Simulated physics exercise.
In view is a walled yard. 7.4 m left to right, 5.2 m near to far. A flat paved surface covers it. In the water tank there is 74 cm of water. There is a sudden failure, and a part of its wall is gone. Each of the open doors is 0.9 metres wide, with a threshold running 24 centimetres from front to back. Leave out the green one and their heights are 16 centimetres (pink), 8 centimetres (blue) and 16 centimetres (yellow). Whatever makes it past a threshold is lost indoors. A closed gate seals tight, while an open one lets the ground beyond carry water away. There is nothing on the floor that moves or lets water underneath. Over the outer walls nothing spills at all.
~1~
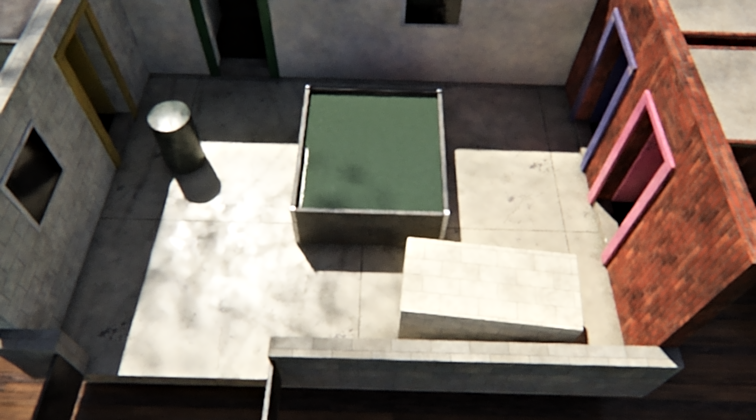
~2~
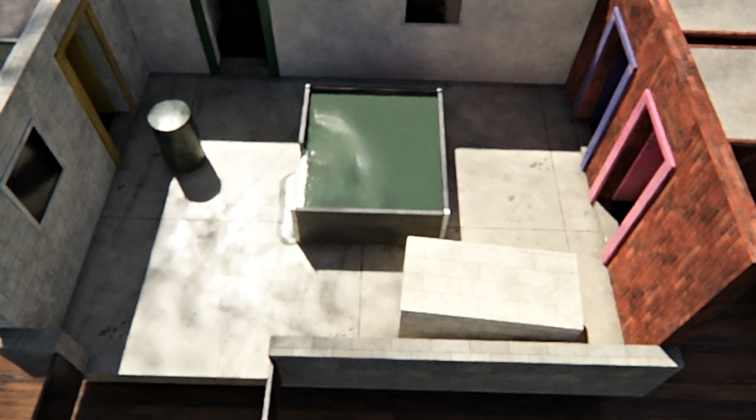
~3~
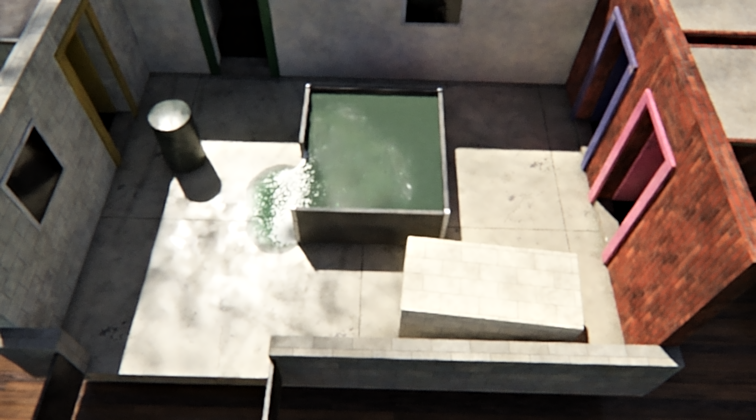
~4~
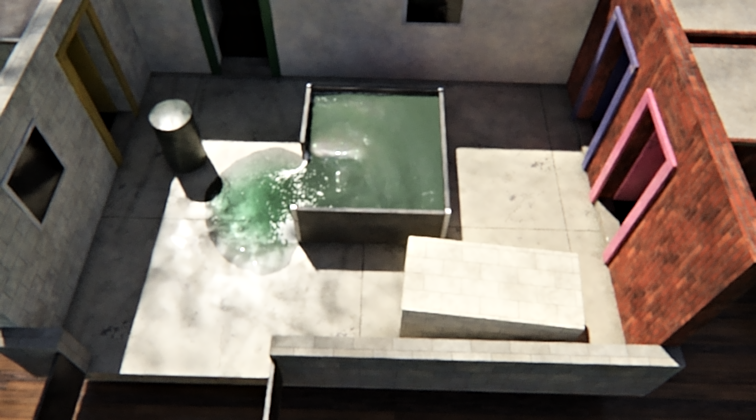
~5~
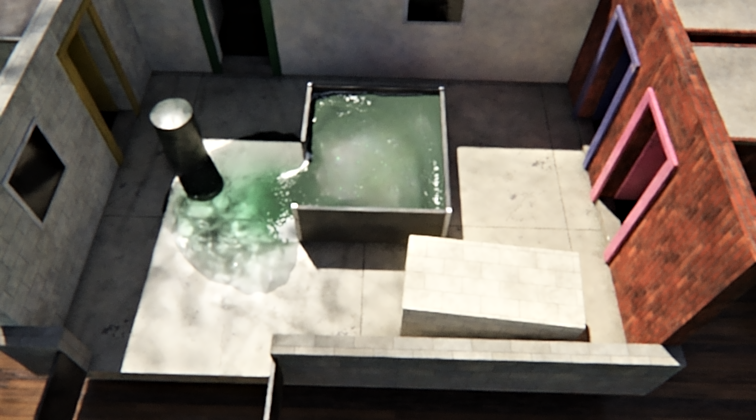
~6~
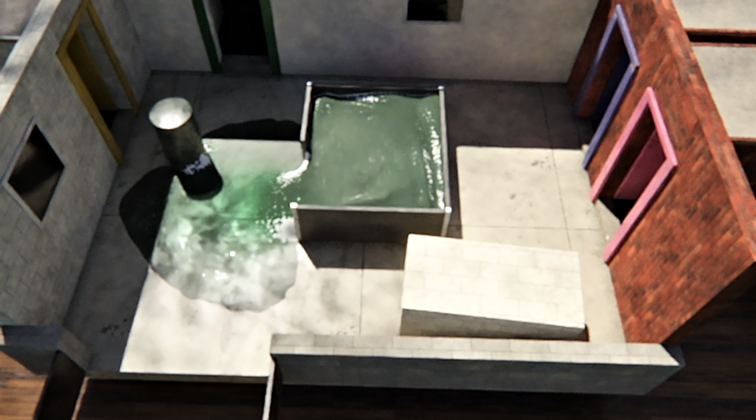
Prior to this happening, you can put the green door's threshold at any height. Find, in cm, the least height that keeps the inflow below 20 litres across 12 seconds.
The least height is about 10.5 cm.
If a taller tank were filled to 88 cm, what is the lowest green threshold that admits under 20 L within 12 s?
13.0 cm.
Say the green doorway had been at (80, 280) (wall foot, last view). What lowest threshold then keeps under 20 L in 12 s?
Roughly 25 cm.
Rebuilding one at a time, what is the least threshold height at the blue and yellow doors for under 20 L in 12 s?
Some 6.0 cm for blue, some 9.0 cm for yellow.
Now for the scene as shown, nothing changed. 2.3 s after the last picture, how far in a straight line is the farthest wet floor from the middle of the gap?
Roughly 4.0 metres.
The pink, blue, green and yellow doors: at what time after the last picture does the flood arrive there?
Pink at 7.5 seconds, blue at 5.5 seconds, green at 1.2 seconds, yellow at 0.5 seconds.
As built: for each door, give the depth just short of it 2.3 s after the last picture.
Depths in cm - pink: 0, blue: 0, green: 13, yellow: 12.
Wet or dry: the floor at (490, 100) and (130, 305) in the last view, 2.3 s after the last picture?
Note: Point one not yet reached; point two reached.
Then, 0.7 s after the last picture water covers 30 % of the floor, deepest (44 cm) near (298, 206); it has not reached the green door.
Then, 2.3 s after the last picture water covers 40 % of the floor, deepest (34 cm) near (59, 337); 13 cm at the green door, 0 litres in over its 19 cm threshold.
Then, 11.3 s after the last picture water covers 95 % of the floor, deepest (10 cm) near (595, 327); 5 cm at the green door, 0 litres in over its 19 cm threshold.
At the green door as built, the water peaked near 16 cm, 2.7 s after the last picture.
With a threshold of 9.5 cm, 29 litres would have come in within the 12 s; with 13 cm, 6 litres. So under 20 litres takes about 10.5 cm.
